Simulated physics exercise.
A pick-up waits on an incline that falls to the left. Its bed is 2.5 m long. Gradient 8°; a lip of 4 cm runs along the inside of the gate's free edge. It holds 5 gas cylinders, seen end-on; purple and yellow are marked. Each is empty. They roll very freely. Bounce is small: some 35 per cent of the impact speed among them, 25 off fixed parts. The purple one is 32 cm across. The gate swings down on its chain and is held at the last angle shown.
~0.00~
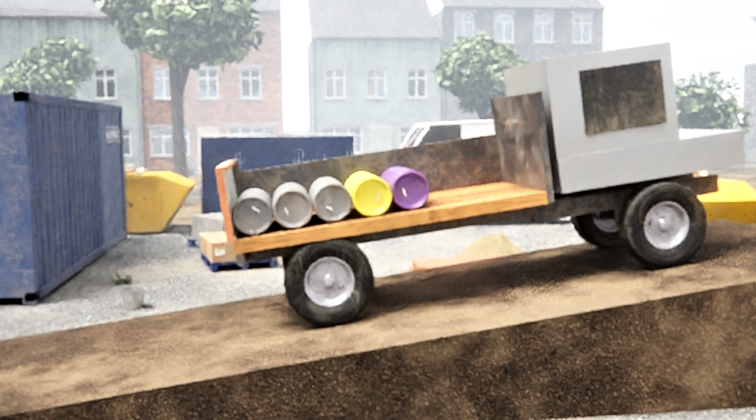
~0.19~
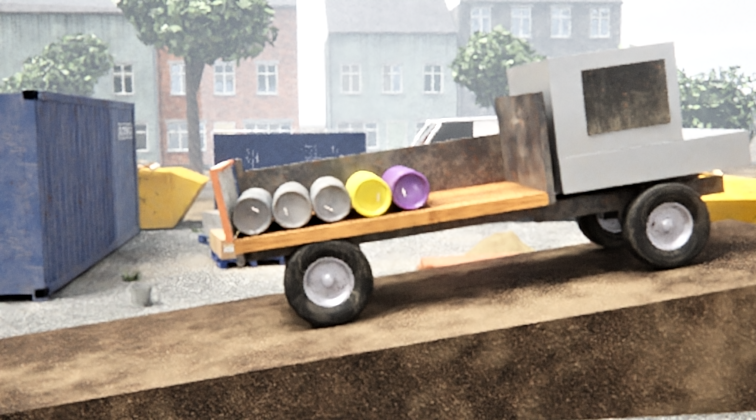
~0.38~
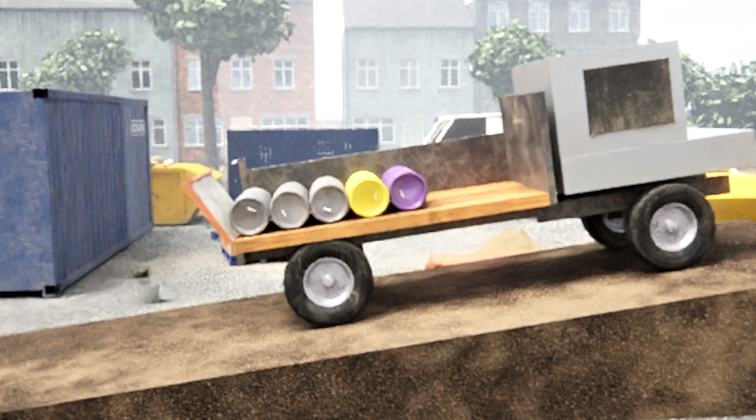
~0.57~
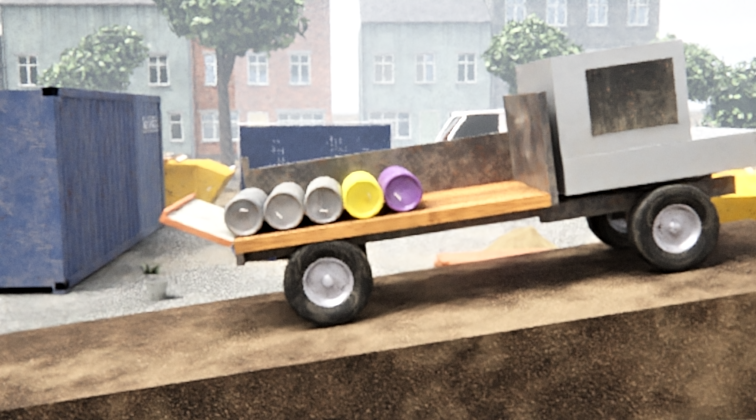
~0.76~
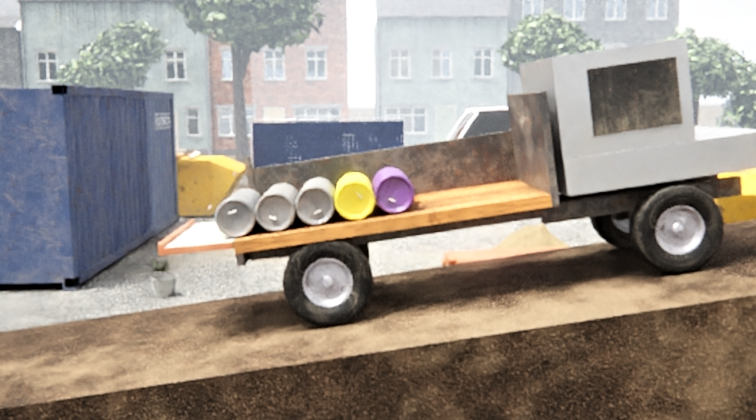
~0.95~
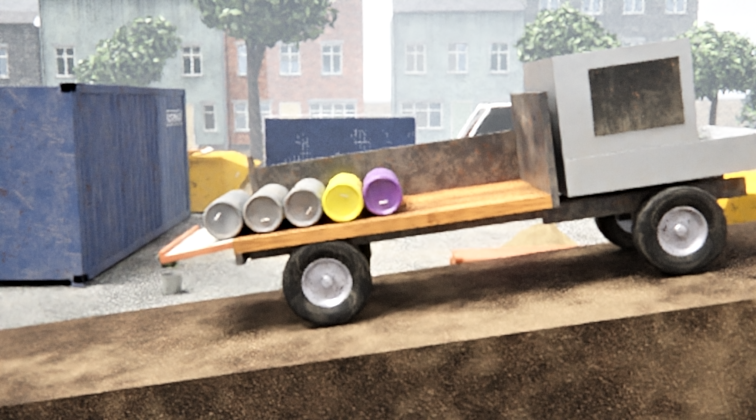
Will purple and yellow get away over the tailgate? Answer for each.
Purple gets away, yellow gets away.
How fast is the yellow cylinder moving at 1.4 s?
About 0.8 m/s.
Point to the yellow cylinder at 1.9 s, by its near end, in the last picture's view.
At about (243, 217).
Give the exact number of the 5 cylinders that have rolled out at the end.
5 of them.
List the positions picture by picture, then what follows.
In the first frame, purple (411, 191), yellow (372, 197); gate 82° above level, tip at (219, 170); 5 of the 5 make up the bottom layer on the bed.
In the second frame, purple (411, 191), yellow (372, 197); gate 79° above level, tip at (213, 172).
In the third frame, purple (409, 192), yellow (369, 198); gate 55° above level, tip at (186, 185).
In the fourth frame, purple (403, 193), yellow (364, 199); gate 22° above level, tip at (163, 219).
In the fifth frame, purple (395, 194), yellow (355, 200); gate 5° below level, tip at (161, 252).
In the sixth frame, purple (383, 196), yellow (343, 202); gate 12° below level, tip at (163, 260).
Then, 1.4 s in, purple is on the bed, 90 cm short of the hinge, rolling left; yellow is on the bed, 60 cm short of the hinge, rolling left; 0 out so far.
Then, 1.9 s in, purple is on the bed, 40 cm short of the hinge, rolling left; yellow is on the bed, 10 cm short of the hinge, rolling left; 1 out so far.
Then, 2.4 s in, purple is on the gate, 15 cm past the hinge, rolling left; yellow is on the gate, 45 cm past the hinge, rolling left; 3 out so far.
Then, 3.0 s in, purple is dropping off the gate; yellow is out on the ground; 5 out so far.
In the end (4.9 s), purple is off the vehicle; yellow is off the vehicle; 5 out so far.
